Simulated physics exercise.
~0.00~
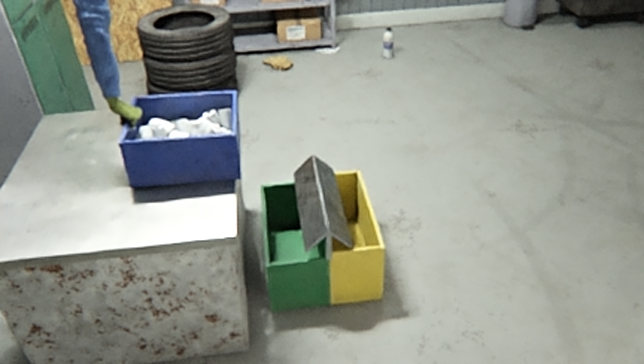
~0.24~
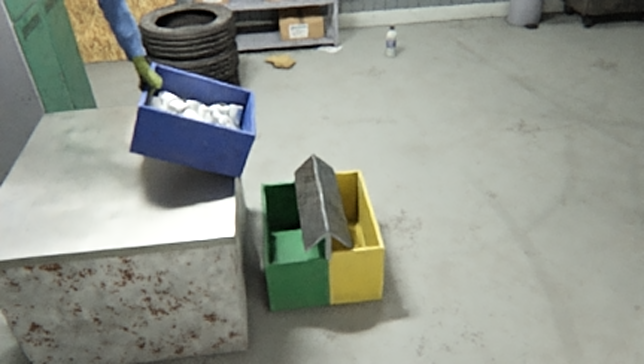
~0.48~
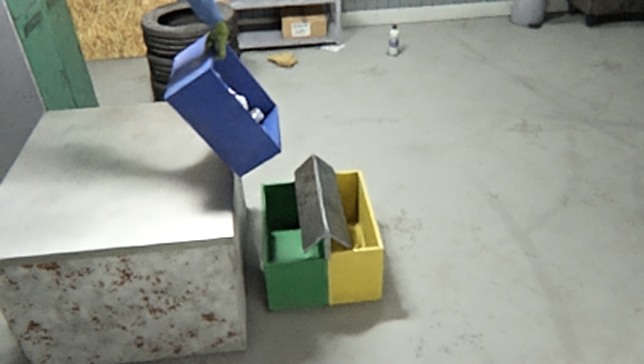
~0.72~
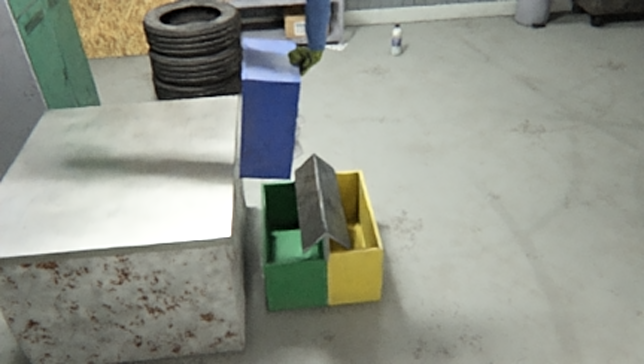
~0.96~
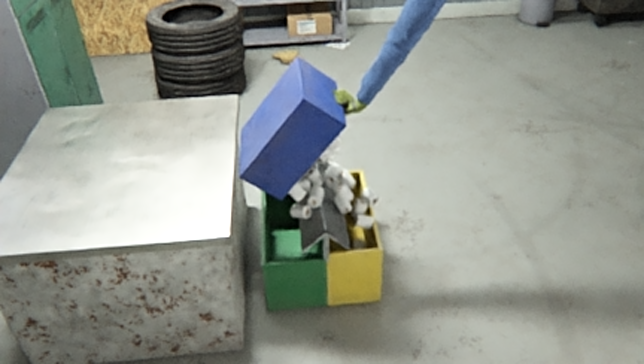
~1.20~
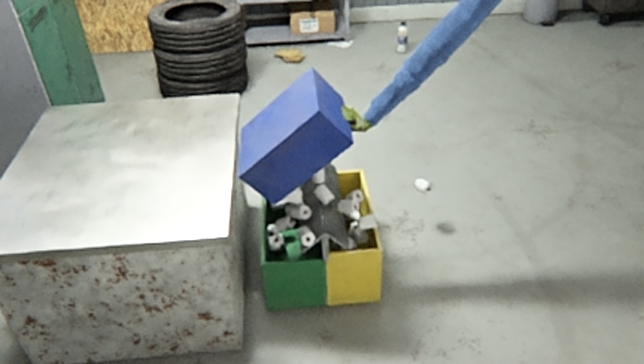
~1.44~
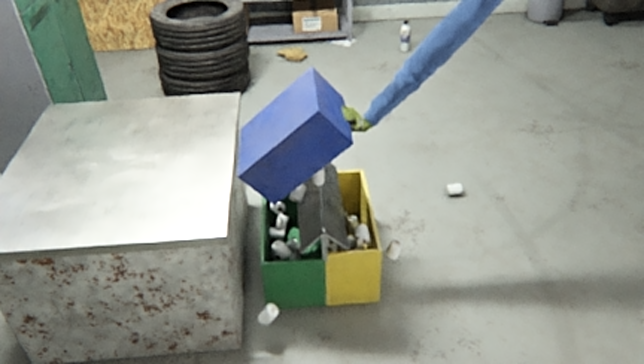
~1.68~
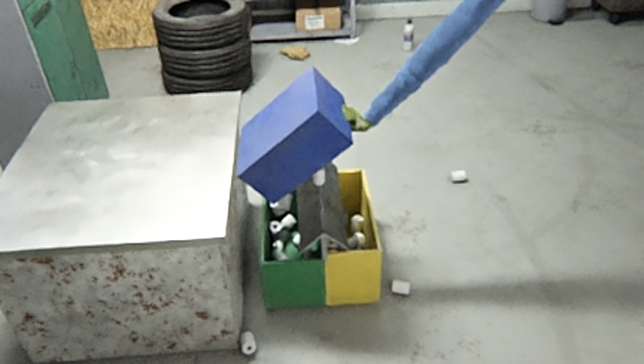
A gloved hand tips a blue box, spilling white rolls into two bins and onto the floor.
